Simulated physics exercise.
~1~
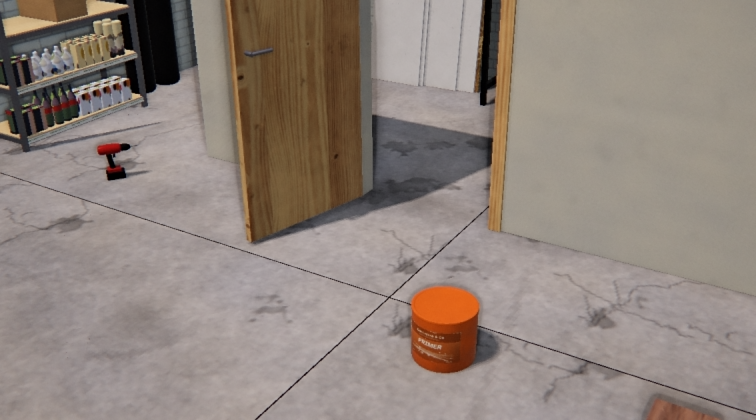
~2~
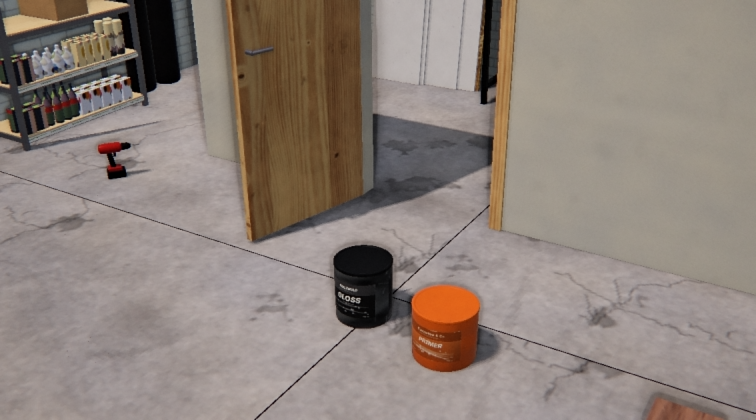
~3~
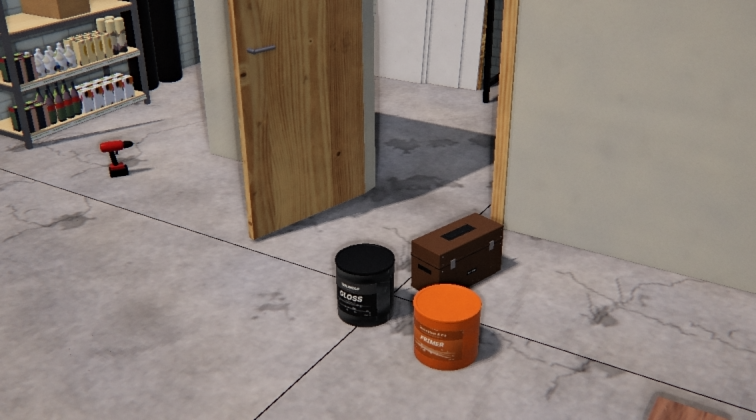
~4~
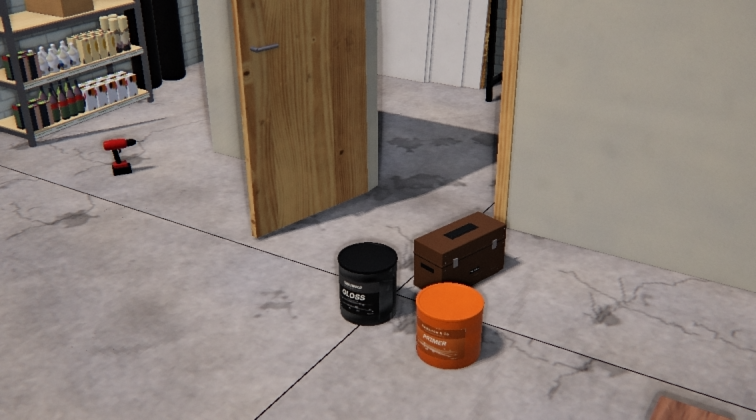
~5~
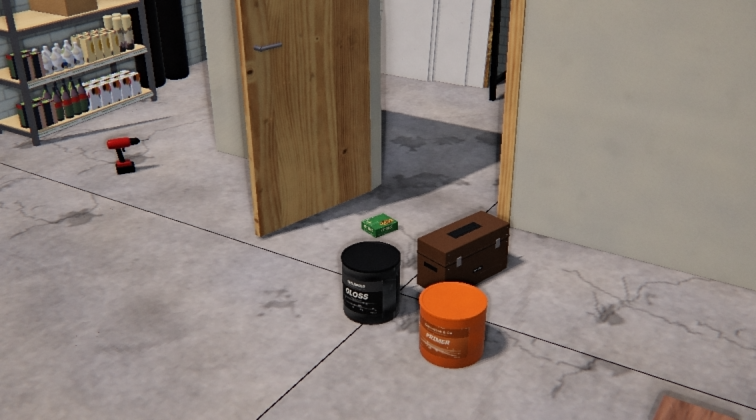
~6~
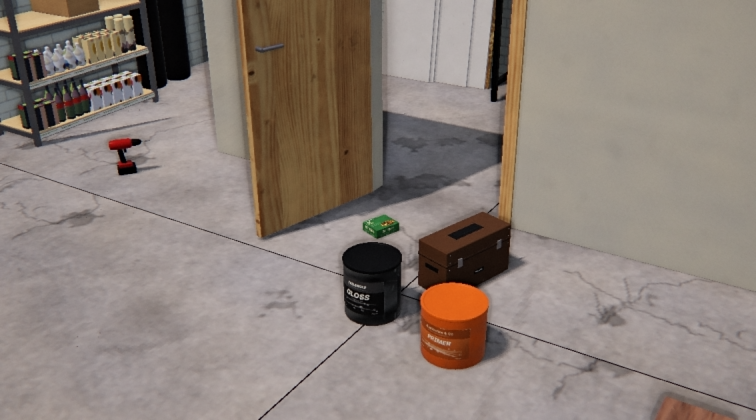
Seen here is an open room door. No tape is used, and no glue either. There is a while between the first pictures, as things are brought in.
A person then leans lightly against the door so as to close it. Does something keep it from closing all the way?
The opening is covered.
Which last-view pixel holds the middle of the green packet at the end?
Pretty much around (482, 200), I'd say.
Then, 0.80 s later than the last frame, door at 63°; green packet moved a little near (385, 226).
Then, 1.10 s later than the last frame, door at 37°; green packet moved about its own width near (422, 226).
Then, 1.30 s later than the last frame, door at 20°; green packet moved well along near (449, 219).
Then, 1.50 s later than the last frame, door at 2°; green packet moved well along near (470, 209).
When it is over, door at 0°; moved from the start, green packet; the other 3 as before. End places, in pixels of the last picture, green packet near (482, 200).
